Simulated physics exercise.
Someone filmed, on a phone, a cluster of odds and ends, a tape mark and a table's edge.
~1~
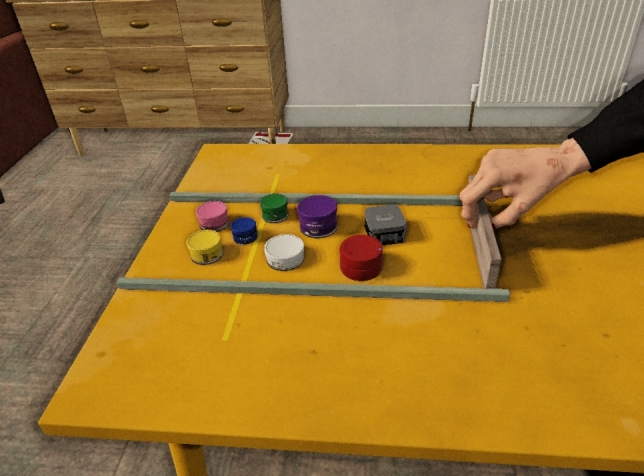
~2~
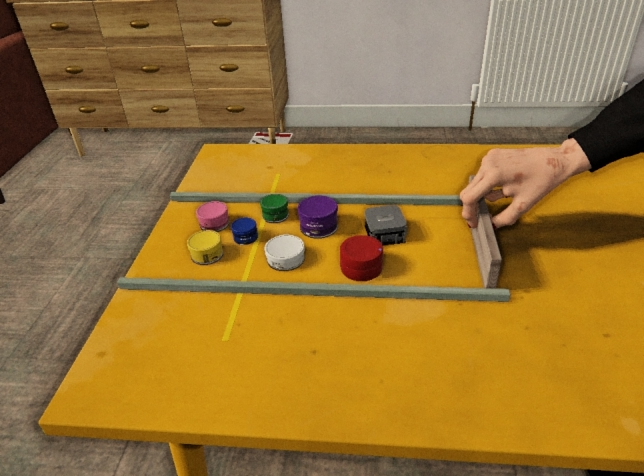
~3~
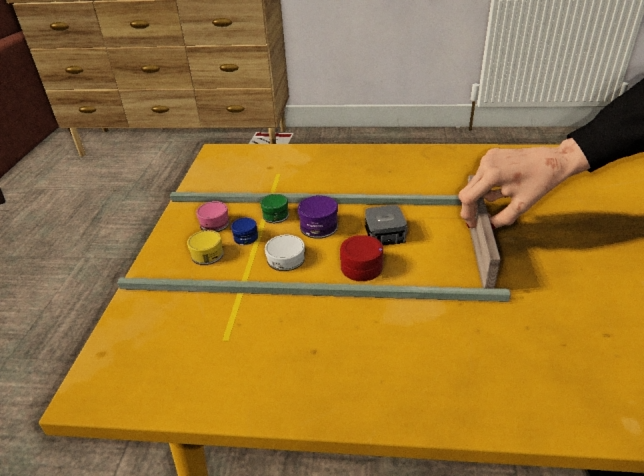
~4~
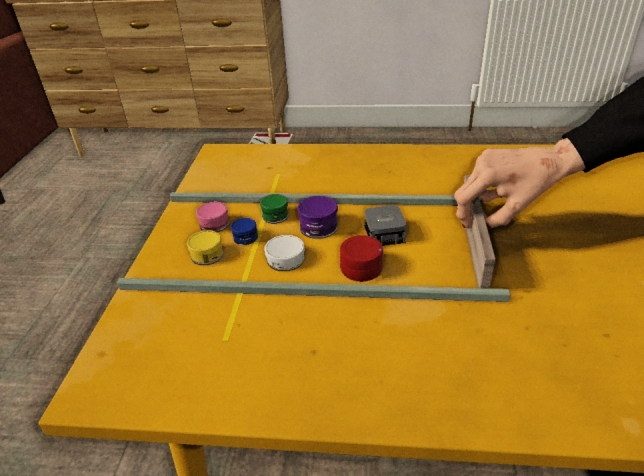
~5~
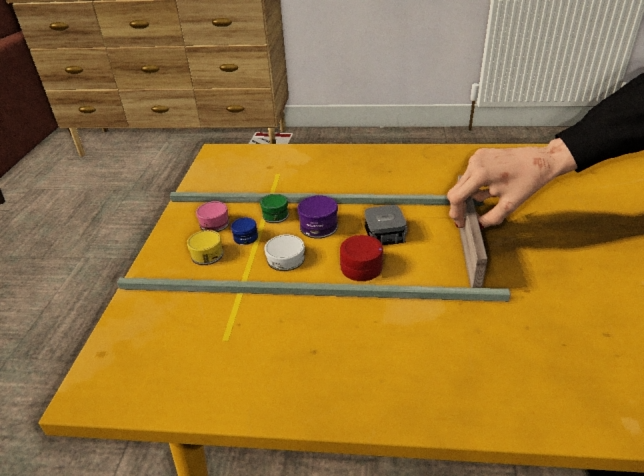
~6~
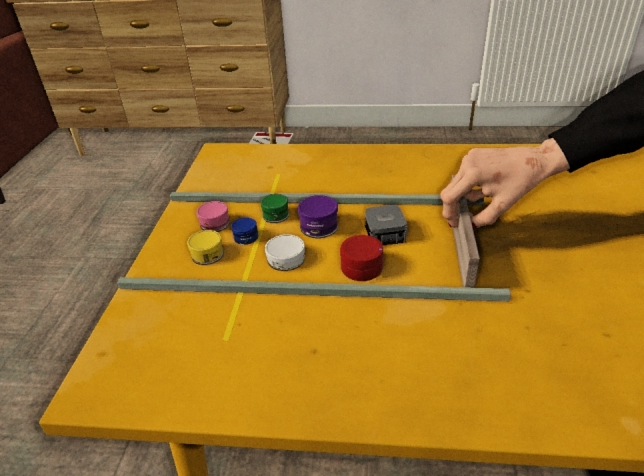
A hand held a grey board upright between two rails on a yellow table, then slid it slightly left toward a group of small colourful tubs and a grey case, which all stayed still.
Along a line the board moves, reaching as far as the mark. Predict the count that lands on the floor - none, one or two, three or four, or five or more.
The count on the floor is none.
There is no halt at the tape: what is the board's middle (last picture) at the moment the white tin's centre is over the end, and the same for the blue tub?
The middle is at (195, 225) when it's the white tin, and at (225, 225) when it's the blue tub.
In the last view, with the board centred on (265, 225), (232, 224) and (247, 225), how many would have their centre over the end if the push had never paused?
0, 1 and 0.
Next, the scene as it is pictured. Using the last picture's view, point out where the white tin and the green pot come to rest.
I'd put one close to (198, 248) and the other close to (218, 202).
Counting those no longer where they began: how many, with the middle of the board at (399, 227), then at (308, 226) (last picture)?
1 at one spot and 6 at the other.
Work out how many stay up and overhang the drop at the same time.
In total, 0 of them.
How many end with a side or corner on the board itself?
2 are in contact with it.
Early on, none off yet; pink pot at rest near (214, 217); yellow tin at rest near (206, 247); blue tub at rest near (245, 231).
A while later, none off yet; pink pot moving near (209, 217); yellow tin moving near (196, 249); blue tub travelled about its own width near (216, 234).
Finally, the number that fall off is zero.
